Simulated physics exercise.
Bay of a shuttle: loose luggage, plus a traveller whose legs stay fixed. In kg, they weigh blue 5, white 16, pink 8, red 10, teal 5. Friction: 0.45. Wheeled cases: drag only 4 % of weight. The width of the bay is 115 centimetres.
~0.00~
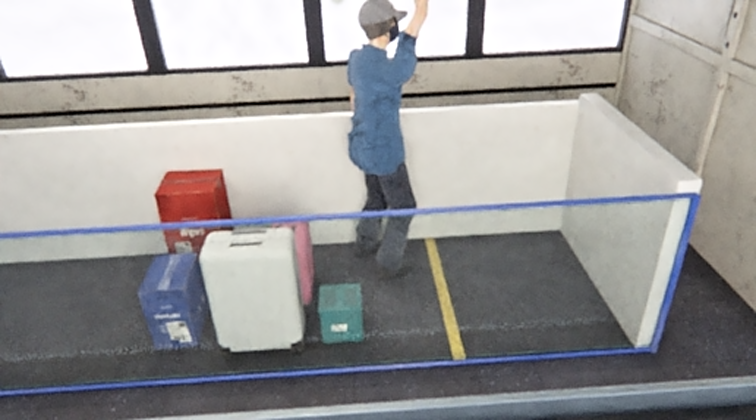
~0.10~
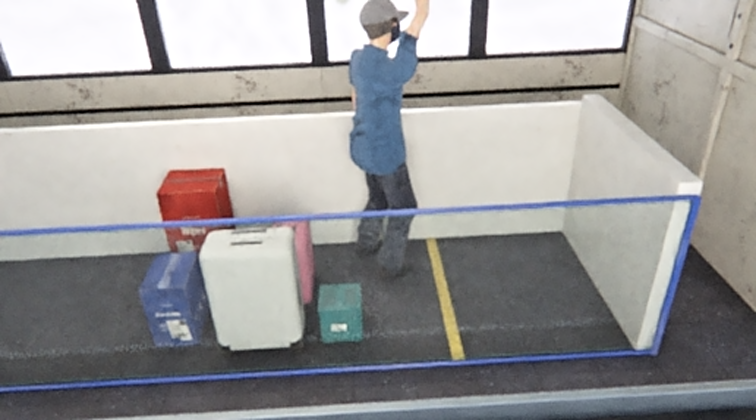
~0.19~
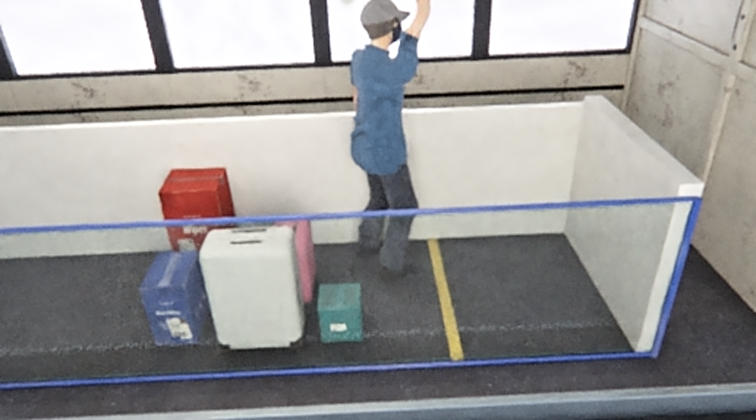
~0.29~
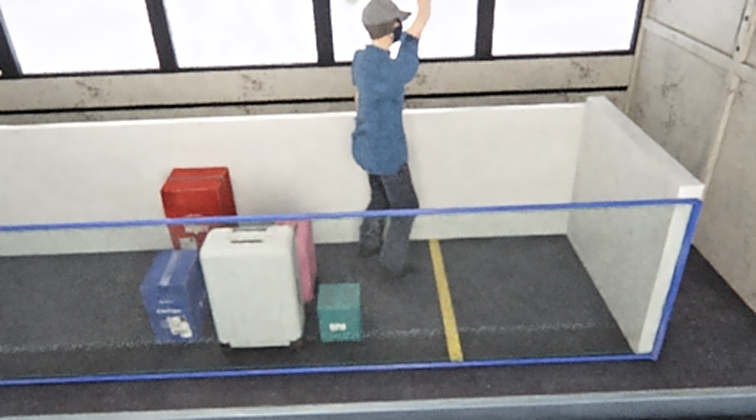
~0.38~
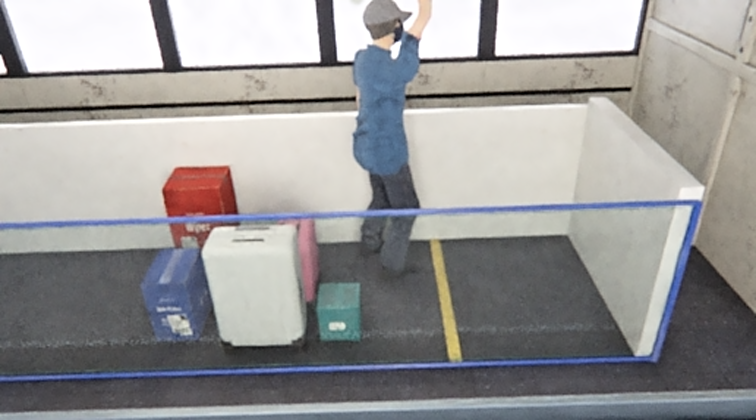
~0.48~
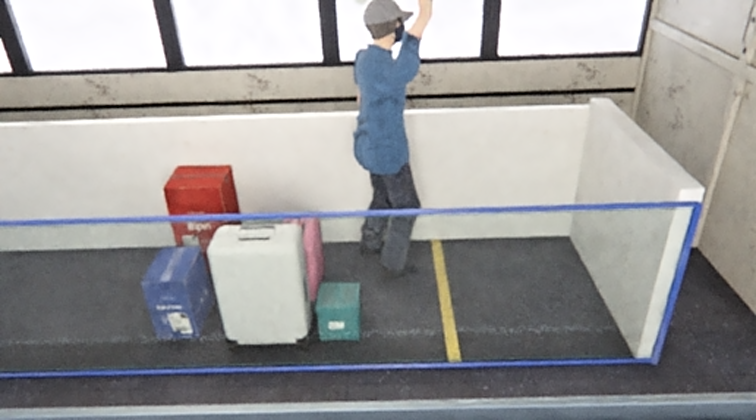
A white wheeled case stands among loose luggage in a low-walled, blue-edged shuttle bay, seen from above and in front. Red and blue boxes sit left of it, a pink case behind and a teal tub to its right, near a capped person in blue with an arm raised. The white and pink cases creep slightly right, the tub and person barely move, and the background windows shift slightly right.
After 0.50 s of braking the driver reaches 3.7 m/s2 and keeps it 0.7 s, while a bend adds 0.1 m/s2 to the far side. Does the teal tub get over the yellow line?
Most likely it makes it across the line.
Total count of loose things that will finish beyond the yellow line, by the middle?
3.
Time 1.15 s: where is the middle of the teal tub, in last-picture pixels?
Somewhere around pixel (468, 305) of the last picture.
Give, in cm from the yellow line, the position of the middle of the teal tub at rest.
It comes to rest close to 75 cm past it.
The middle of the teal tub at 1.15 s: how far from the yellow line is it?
Some 10 cm past it.
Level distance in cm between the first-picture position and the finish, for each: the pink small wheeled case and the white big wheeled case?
Shift: Pink small wheeled case 150; white big wheeled case 140.
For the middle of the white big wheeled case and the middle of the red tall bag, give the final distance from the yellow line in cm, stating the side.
White big wheeled case 40 past, red tall bag 150 short.
After 0.75 s the teal tub is 45 cm short of the yellow line, tilted 0°, near (366, 310) in the last picture's view.
After 1.15 s the teal tub is 10 cm past the yellow line, tilted 0°, near (468, 305) in the last picture's view.
After 1.65 s the teal tub is 75 cm past the yellow line, tilted 0°, near (587, 300) in the last picture's view; the pink small wheeled case 49 cm past the yellow line, tilted 0°.
Final state at 2.9 s, blue pack stops short of the yellow line; white big wheeled case crosses the yellow line; pink small wheeled case crosses the yellow line; red tall bag stops short of the yellow line; teal tub crosses the yellow line.
